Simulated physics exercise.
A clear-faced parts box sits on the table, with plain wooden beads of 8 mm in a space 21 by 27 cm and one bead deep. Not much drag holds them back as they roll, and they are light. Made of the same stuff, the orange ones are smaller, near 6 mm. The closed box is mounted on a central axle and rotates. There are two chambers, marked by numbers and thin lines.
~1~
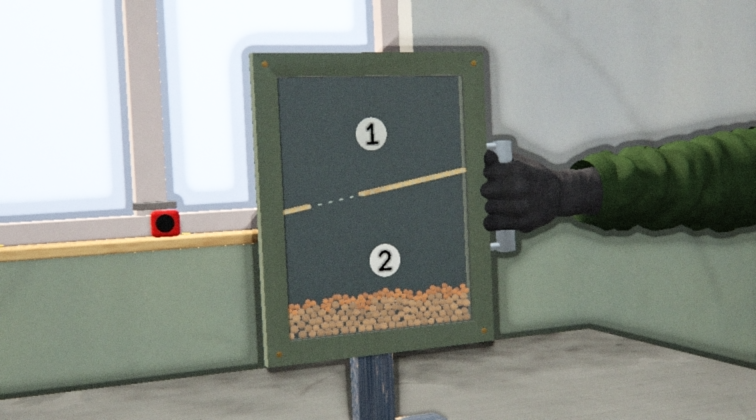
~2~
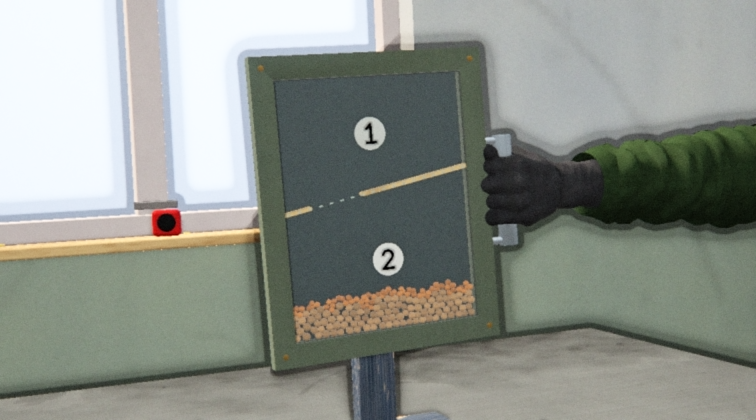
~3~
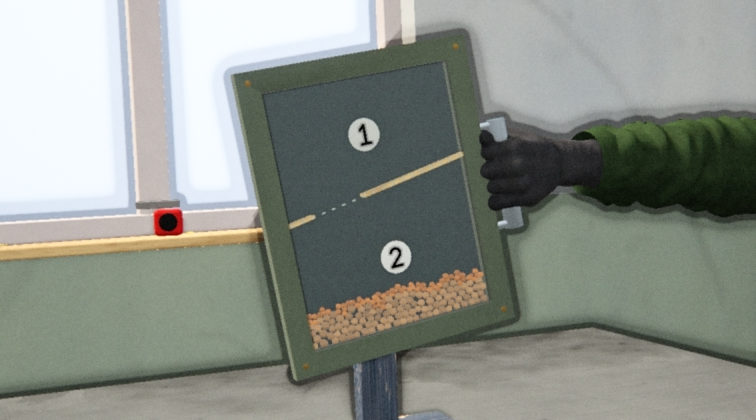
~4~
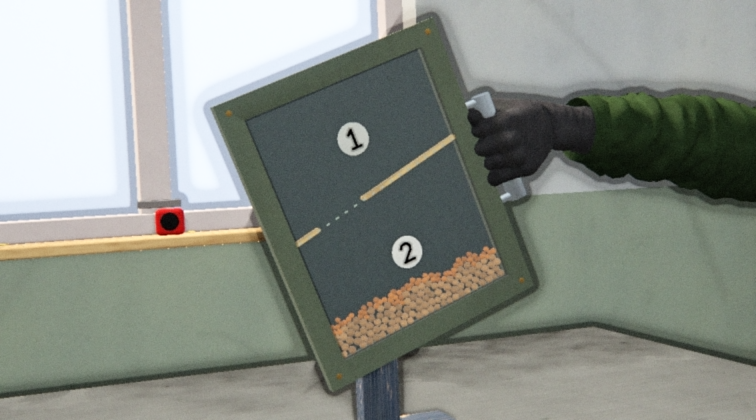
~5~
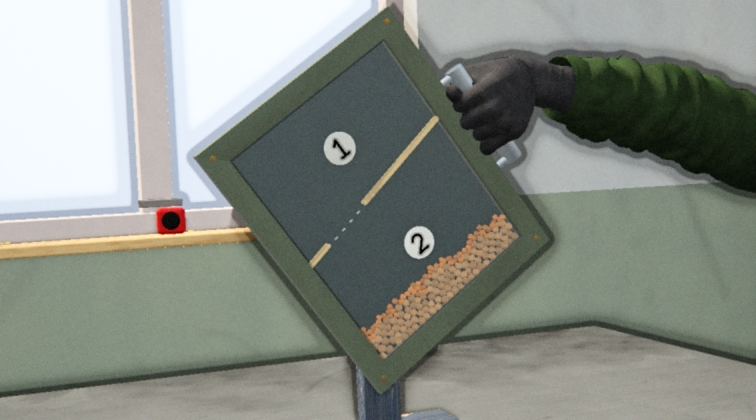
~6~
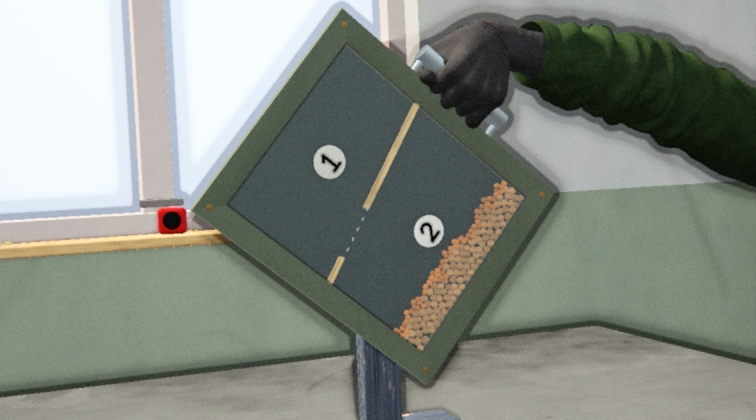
The clip shows a gloved hand gripping a handle and steadily turning a green-framed, clear-faced box anticlockwise, its two numbered chambers tilting as the orange and tan beads in the lower one stay banked along the same side.
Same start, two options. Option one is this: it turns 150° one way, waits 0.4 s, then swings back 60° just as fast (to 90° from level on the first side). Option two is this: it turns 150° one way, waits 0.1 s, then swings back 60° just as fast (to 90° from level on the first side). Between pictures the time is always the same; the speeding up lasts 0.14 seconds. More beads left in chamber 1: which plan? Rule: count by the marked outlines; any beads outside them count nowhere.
One.
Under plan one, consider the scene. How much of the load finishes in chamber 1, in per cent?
About 75 per cent.
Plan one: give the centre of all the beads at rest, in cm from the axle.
Left: About 5 cm; below: About 8 cm.
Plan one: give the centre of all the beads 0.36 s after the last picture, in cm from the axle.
Position estimate: Right 6 cm, below 2 cm.
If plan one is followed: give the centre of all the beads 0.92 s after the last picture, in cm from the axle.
The middle sits around 2 cm left of it and 10 cm below it.
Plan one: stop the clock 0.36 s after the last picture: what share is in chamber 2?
About 75 per cent.
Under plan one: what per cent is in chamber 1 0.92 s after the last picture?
Share: Close to 75 percent.
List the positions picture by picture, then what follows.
The first frame shows level; about 170 beads; beads' middle (383, 309); highest (386, 291); no. 1 (371, 134), no. 2 (385, 260).
The second frame shows turned 2° anticlockwise; beads' middle (387, 308); highest (448, 282).
The third frame shows turned 9° anticlockwise; beads' middle (399, 305); highest (457, 273); wall ends (285, 229) to (312, 217), (364, 195) to (463, 153).
The fourth frame shows turned 20° anticlockwise; beads' middle (417, 298); highest (486, 249).
The fifth frame shows turned 35° anticlockwise; beads' middle (439, 283); highest (495, 217).
The sixth frame shows turned 50° anticlockwise; beads' middle (457, 264); highest (504, 184); no. 1 (330, 162), no. 2 (429, 231).
Plan one. 0.36 s later than the last picture, it stands 150° anticlockwise; the beads' middle is 6 cm right of and 2 cm below the centre; no. 1, 25 %, no. 2, 75 %.
Then, 0.92 s later than the last picture, it stands 118° anticlockwise; the beads' middle is 2 cm left of and 10 cm below the centre; no. 1, 75 %, no. 2, 25 %.
Then, 1.07 s later than the last picture, it stands 90° anticlockwise; the beads' middle is 6 cm left of and 8 cm below the centre; no. 1, 75 %, no. 2, 25 %.
At rest 1.8 s after the last picture, it stands 90° anticlockwise; no. 1, 75 %, no. 2, 25 %.
Plan two would end with no. 1, 60 %, no. 2, 40 %.
